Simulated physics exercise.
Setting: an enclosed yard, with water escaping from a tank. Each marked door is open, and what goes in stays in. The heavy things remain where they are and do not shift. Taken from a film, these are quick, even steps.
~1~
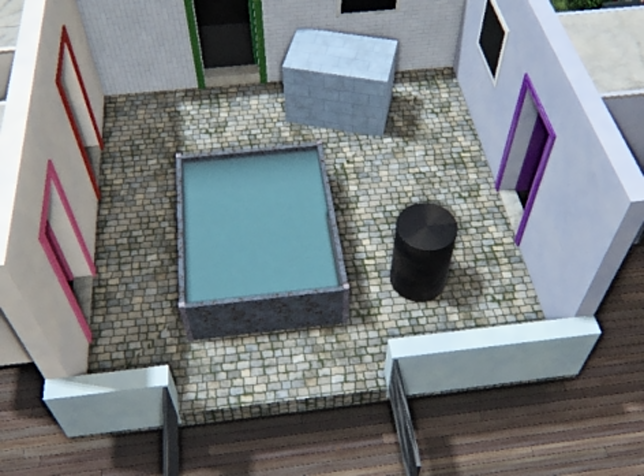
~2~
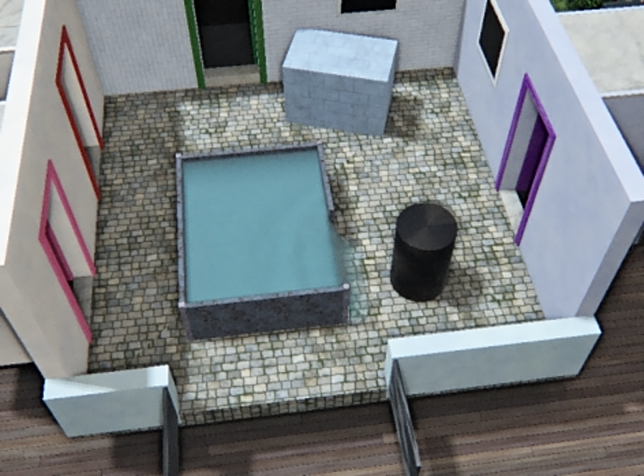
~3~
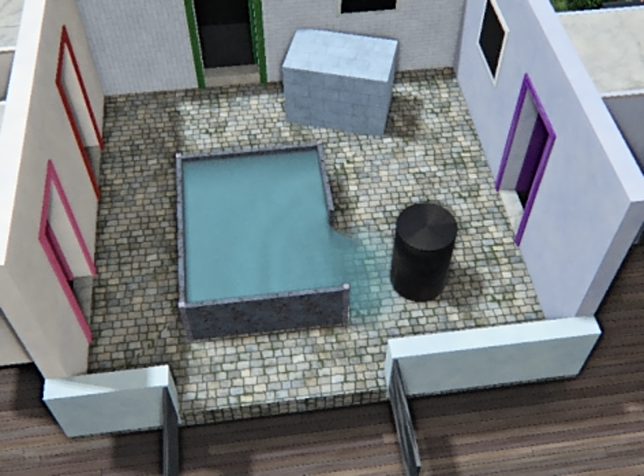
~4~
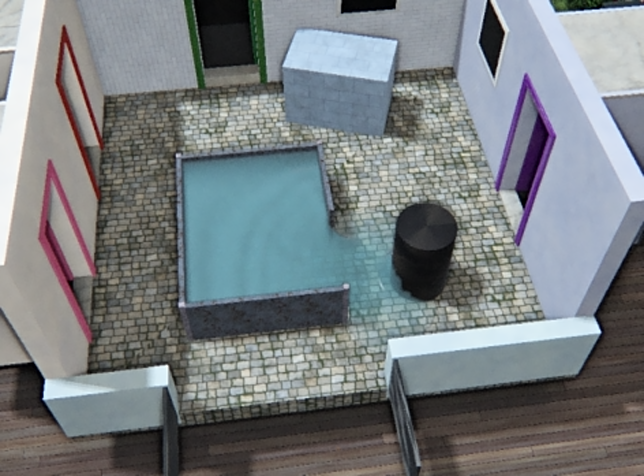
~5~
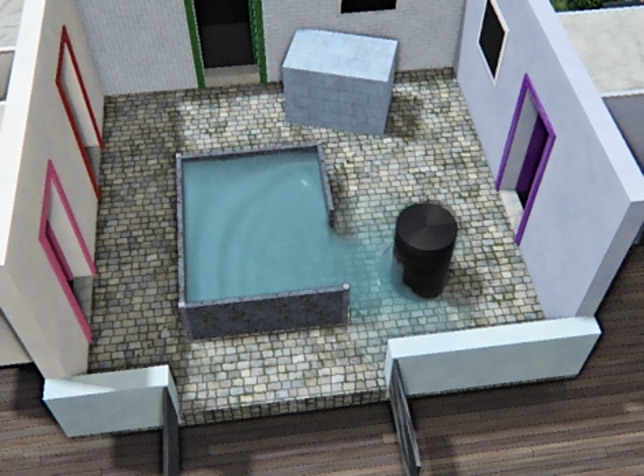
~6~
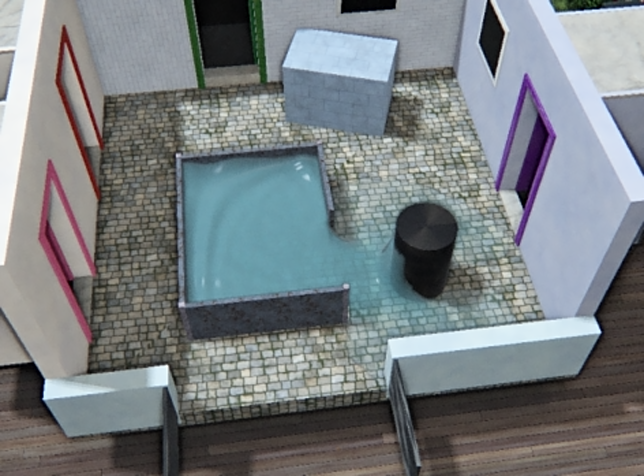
In a walled, stone-paved yard, still water fills an open rectangular tank; then a gap appears in its right side and water pours out, spreading rightward across the paving and around a dark cylinder while ripples cross the tank.
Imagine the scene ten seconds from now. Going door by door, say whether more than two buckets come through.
As I see it, red door: Not over the line on that one; pink door: Not over the line on that one; green door: Not over the line on that one; purple door: Over the line on that one.
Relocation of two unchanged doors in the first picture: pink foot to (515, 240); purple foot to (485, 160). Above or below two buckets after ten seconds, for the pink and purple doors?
Note: Pink beats the limit, purple beats the limit.
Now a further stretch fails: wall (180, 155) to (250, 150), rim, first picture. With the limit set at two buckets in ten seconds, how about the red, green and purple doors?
Against the threshold, red door beats it, green door beats it, purple door beats it.
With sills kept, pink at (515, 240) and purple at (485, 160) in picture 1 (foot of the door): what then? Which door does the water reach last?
It's the one in red.
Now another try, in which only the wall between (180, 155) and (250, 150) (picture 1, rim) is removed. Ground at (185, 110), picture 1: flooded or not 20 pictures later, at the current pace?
Submerged.
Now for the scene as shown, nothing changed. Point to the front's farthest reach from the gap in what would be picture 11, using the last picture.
The farthest wet point should be near (480, 145).
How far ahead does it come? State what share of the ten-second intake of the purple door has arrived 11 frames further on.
That comes out to 25 per cent by my count.
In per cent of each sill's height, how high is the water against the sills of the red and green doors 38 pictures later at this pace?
Close to 70 per cent for the first one and close to 20 per cent for the second.
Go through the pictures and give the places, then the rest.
Still water in the open tank at (257, 222), in the first frame.
The front is at (345, 241), out from the gap at (336, 269), in the second frame.
Water pours out at (335, 271) and has run to (384, 240), in the third frame.
The front is at a hidden place, out from the gap at (335, 272), in the fourth frame.
The front is at (463, 242), out from the gap at (335, 272), in the fifth frame.
Water pours out at (335, 272) and has run to (501, 238), in the sixth frame.
A moment on, water covers 30 % of the floor; the red door not reached, the pink door not reached, the green door not reached, the purple door over two buckets in.
Next, water covers 50 % of the floor; the red door not reached, the pink door not reached, the green door not reached, the purple door over two buckets in.
Then, water covers 60 % of the floor; the red door not reached, the pink door not reached, the green door not reached, the purple door far over two buckets in.
Later, water covers 85 % of the floor; the red door wet at the sill, nothing in, the pink door wet at the sill, nothing in, the green door wet at the sill, nothing in, the purple door far over two buckets in.
In the end, water covers 95 % of the floor; the red door wet at the sill, nothing in, the pink door under two buckets in, the green door wet at the sill, nothing in, the purple door far over two buckets in.
